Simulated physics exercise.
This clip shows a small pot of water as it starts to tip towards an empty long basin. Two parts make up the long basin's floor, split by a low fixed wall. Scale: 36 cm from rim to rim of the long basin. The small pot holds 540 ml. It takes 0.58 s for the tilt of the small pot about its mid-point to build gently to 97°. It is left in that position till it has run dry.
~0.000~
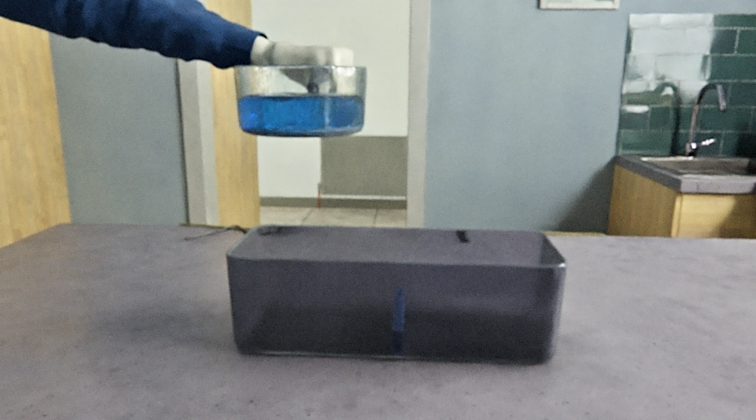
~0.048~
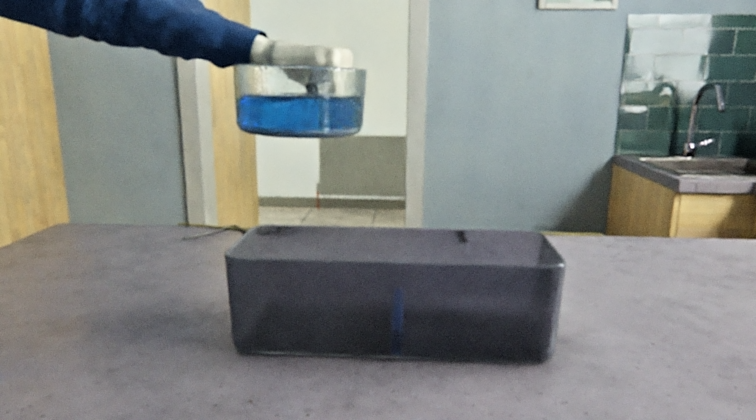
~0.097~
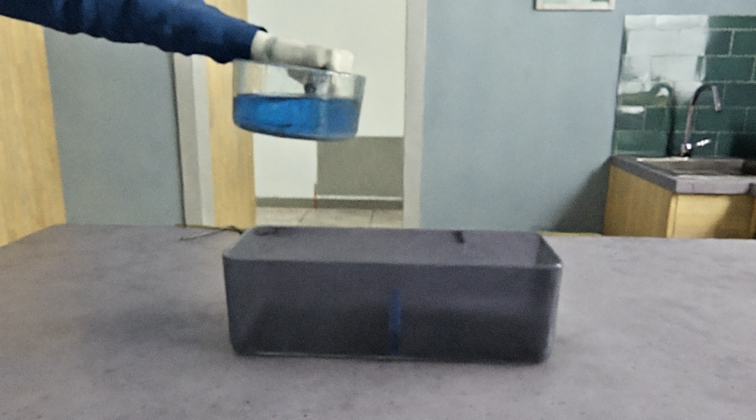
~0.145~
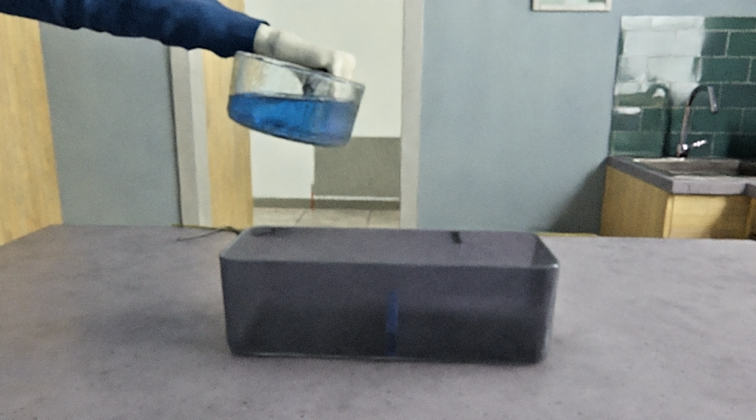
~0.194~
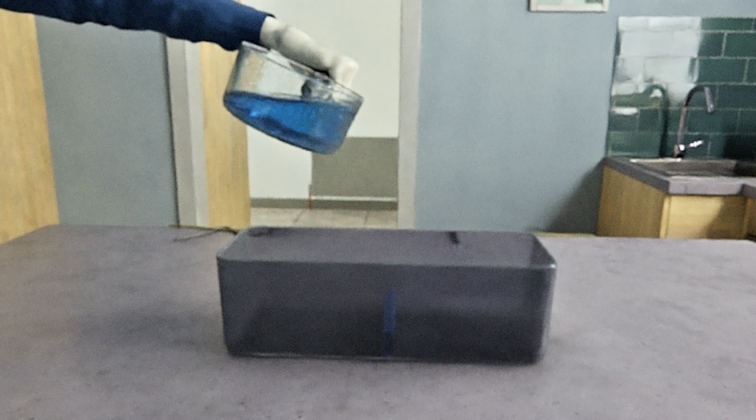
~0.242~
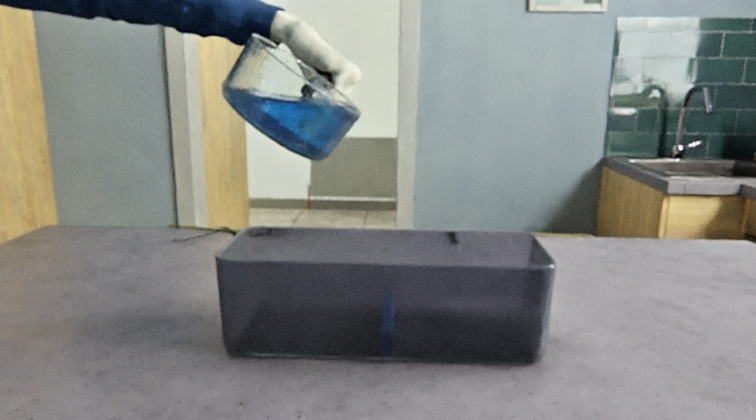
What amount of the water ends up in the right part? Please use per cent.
60 %.
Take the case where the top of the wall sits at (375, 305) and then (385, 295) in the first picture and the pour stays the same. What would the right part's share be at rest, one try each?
I'd say 85 percent on the first go, 80 percent on the next.
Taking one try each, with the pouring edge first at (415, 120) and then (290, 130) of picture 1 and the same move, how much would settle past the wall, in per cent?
It comes to 85 per cent, and then 20 per cent.
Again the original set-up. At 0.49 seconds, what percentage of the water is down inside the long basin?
Around 16%.
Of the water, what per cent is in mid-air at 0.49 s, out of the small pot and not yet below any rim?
52 %.
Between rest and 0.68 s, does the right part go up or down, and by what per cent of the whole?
It rises by about 2.
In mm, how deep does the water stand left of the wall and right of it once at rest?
Around 10 mm deep on the left, around 16 mm deep on the right.
By 0.49 s the tilt is 92° and 30 per cent is still to pour, 2 is left of the wall and 15 right of it.
By 0.68 s the tilt is 97° and 10 per cent is still to pour, 22 is left of the wall and 58 right of it.
By 0.87 s the tilt is 97° and 2 per cent is still to pour, 34 is left of the wall and 59 right of it.
By 1.08 s the tilt is 97° and 1 per cent is still to pour, 39 is left of the wall and 59 right of it.
At rest 40 per cent lies left of the wall, 60 right of it and 1 outside.
